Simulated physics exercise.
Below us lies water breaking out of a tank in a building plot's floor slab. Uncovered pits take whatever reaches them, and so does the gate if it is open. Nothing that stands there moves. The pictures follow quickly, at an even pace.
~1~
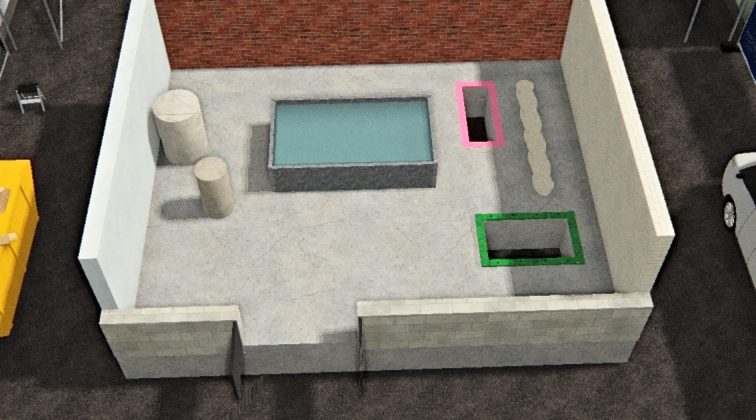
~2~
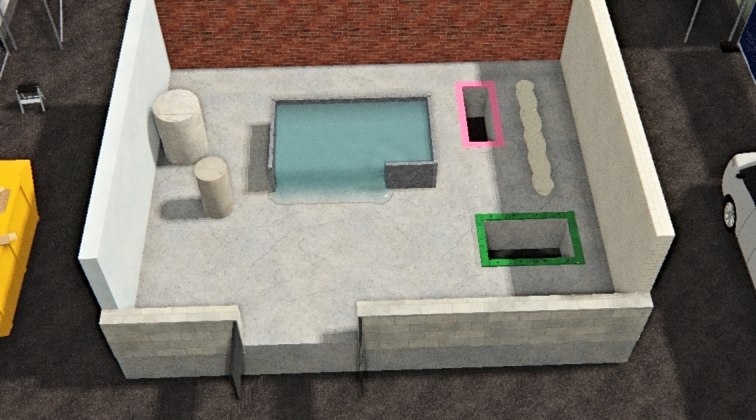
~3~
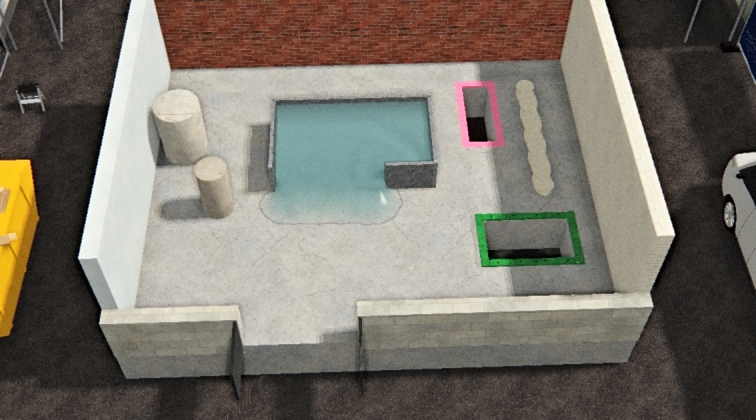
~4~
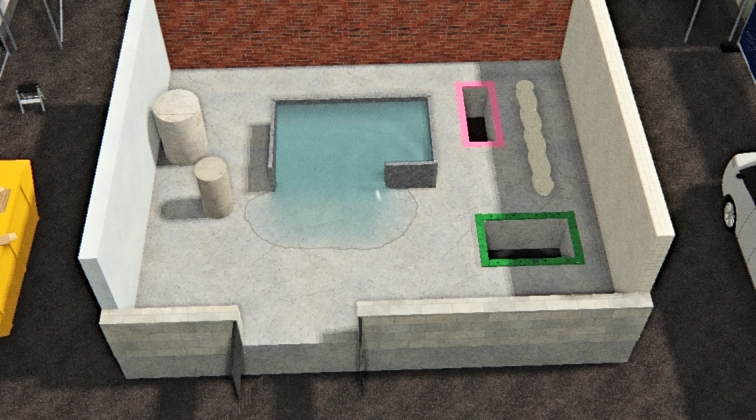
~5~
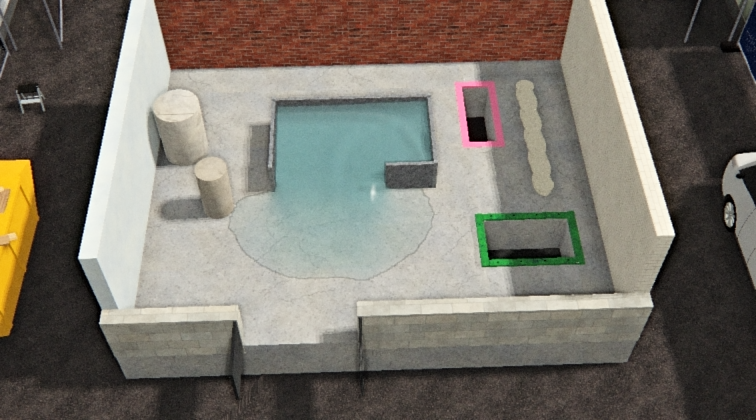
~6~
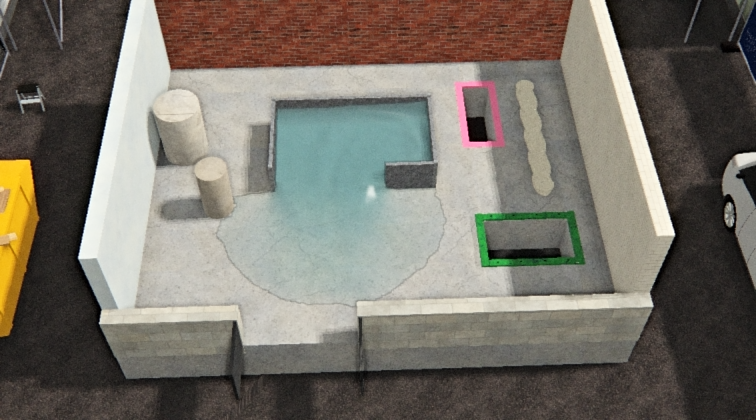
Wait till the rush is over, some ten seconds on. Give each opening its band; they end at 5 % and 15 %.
The gate takes over 15 %; the pink pit takes under 5 %; the green pit takes under 5 %.
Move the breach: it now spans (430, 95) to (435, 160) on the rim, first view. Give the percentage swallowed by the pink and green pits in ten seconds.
Roughly, in per cent: Pink 50, green 15.
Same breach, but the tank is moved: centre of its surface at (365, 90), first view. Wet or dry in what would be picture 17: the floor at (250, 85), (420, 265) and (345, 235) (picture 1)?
As listed: Dry, awash, flooded.
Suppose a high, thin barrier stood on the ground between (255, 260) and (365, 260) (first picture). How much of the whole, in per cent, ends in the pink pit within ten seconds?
Roughly, in per cent: Pink 4.
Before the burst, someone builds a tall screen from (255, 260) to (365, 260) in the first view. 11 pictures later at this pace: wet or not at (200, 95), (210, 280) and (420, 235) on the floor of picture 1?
In that order: Not flooded, covered, covered.
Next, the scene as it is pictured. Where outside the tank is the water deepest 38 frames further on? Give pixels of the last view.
Near (156, 170).
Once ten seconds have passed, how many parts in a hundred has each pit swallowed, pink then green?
In turn 0 and 2 per cent.
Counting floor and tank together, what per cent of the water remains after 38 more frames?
Close to 62 %.
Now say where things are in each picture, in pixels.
The first picture shows the open tank at (352, 133) is whole and still.
In the second picture, the front is at (388, 193), out from the gap at (330, 180).
In the third picture, water pours out at (330, 182) and has run to (396, 204).
In the fourth picture, water pours out at (330, 183) and has run to (401, 227).
In the fifth picture, water pours out at (330, 183) and has run to (366, 274).
In the sixth picture, water pours out at (330, 183) and has run to (363, 300).
A moment on, water covers 30 % of the floor; the gate 4 %, the pink pit 0 %, the green pit 0 %.
Next, water covers 35 % of the floor; the gate 14 %, the pink pit 0 %, the green pit 0 %.
Then, water covers 40 % of the floor; the gate 26 %, the pink pit 0 %, the green pit 0 %.
Later, water covers 60 % of the floor; the gate 37 %, the pink pit 0 %, the green pit 1 %.
In the end, water covers 75 % of the floor; the gate 45 %, the pink pit 0 %, the green pit 2 %.
